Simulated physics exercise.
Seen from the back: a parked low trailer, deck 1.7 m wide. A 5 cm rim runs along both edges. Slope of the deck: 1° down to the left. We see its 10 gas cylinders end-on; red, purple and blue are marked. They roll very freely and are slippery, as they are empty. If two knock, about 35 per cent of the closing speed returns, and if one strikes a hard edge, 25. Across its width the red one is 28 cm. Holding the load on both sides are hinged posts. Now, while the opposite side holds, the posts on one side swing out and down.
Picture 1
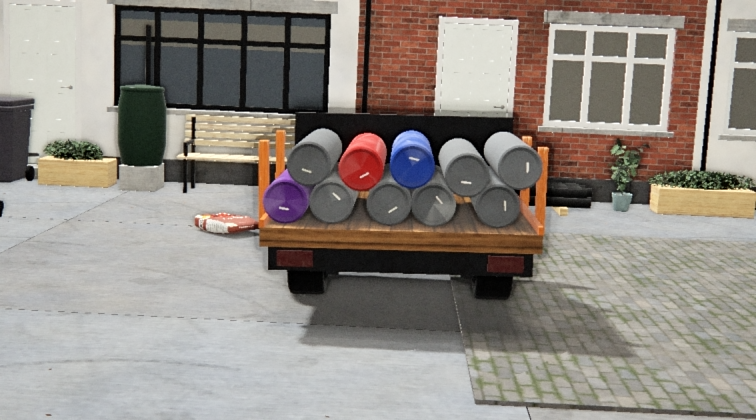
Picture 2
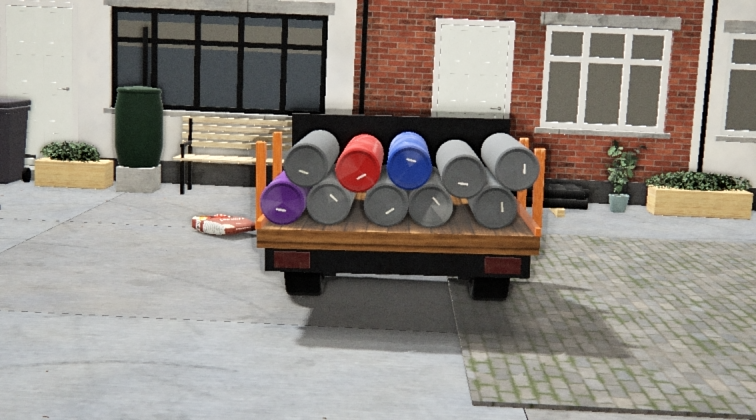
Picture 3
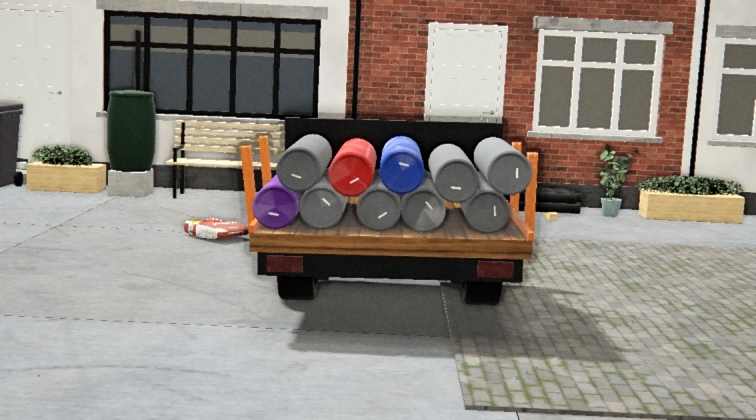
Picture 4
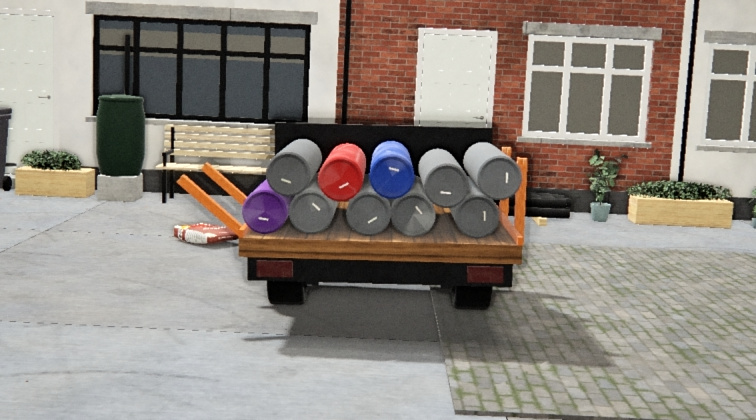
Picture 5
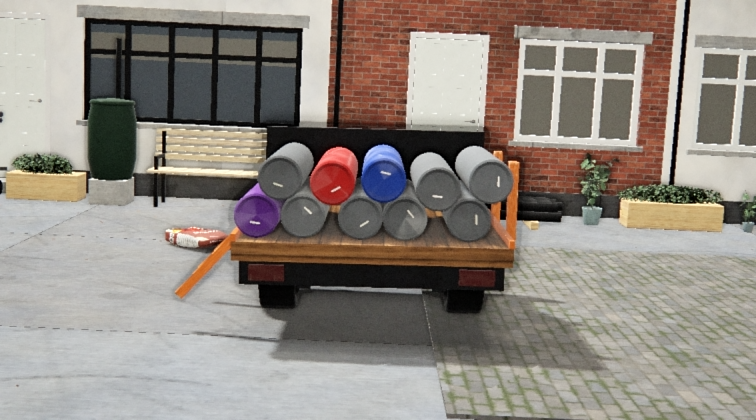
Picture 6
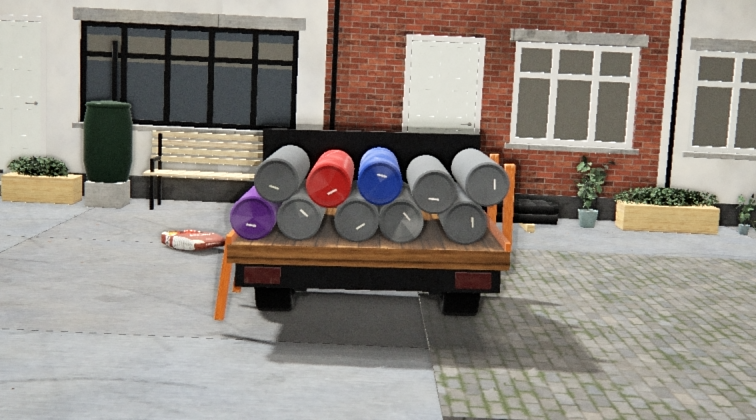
We see the back of a parked low trailer carrying two stacked layers of cylinders, mostly grey with one red, one blue and one purple, as the left orange posts swing outward and down while the cylinders stay in place.
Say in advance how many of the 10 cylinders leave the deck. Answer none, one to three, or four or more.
The answer is none.
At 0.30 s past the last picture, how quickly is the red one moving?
It's going at around 0.0 m/s.
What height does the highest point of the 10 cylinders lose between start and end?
Comparing start and end, it's lower by about 0 cm.
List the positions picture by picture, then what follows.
The first frame shows red (361, 170), purple (285, 202), blue (412, 166); both sides upright; the deck slopes 1° down to the left; 5 of the 10 make up the bottom layer.
The second frame shows red (358, 171), purple (282, 203), blue (409, 168); both sides upright.
The third frame shows red (350, 175), purple (275, 207), blue (402, 172); left posts out by 5°, tip at (247, 152).
The fourth frame shows red (340, 180), purple (264, 212), blue (392, 177); left posts out by 50°, tip at (186, 182).
The fifth frame shows red (332, 184), purple (256, 216), blue (384, 180); left posts out by 135°, tip at (184, 290).
The sixth frame shows red (328, 186), purple (252, 218), blue (380, 183); left posts out by 170°, tip at (220, 313).
Another 0.3 s on from the last picture, red is up on others, 60 cm from the left edge; purple is on the deck, 15 cm from the left edge; blue is up on others, 80 cm from the right edge; 0 of 10 are off.
In the end (0.7 s after the last picture), red is up on others, 60 cm from the left edge; purple is on the deck, 15 cm from the left edge; blue is up on others, 80 cm from the right edge; 0 of 10 are off.
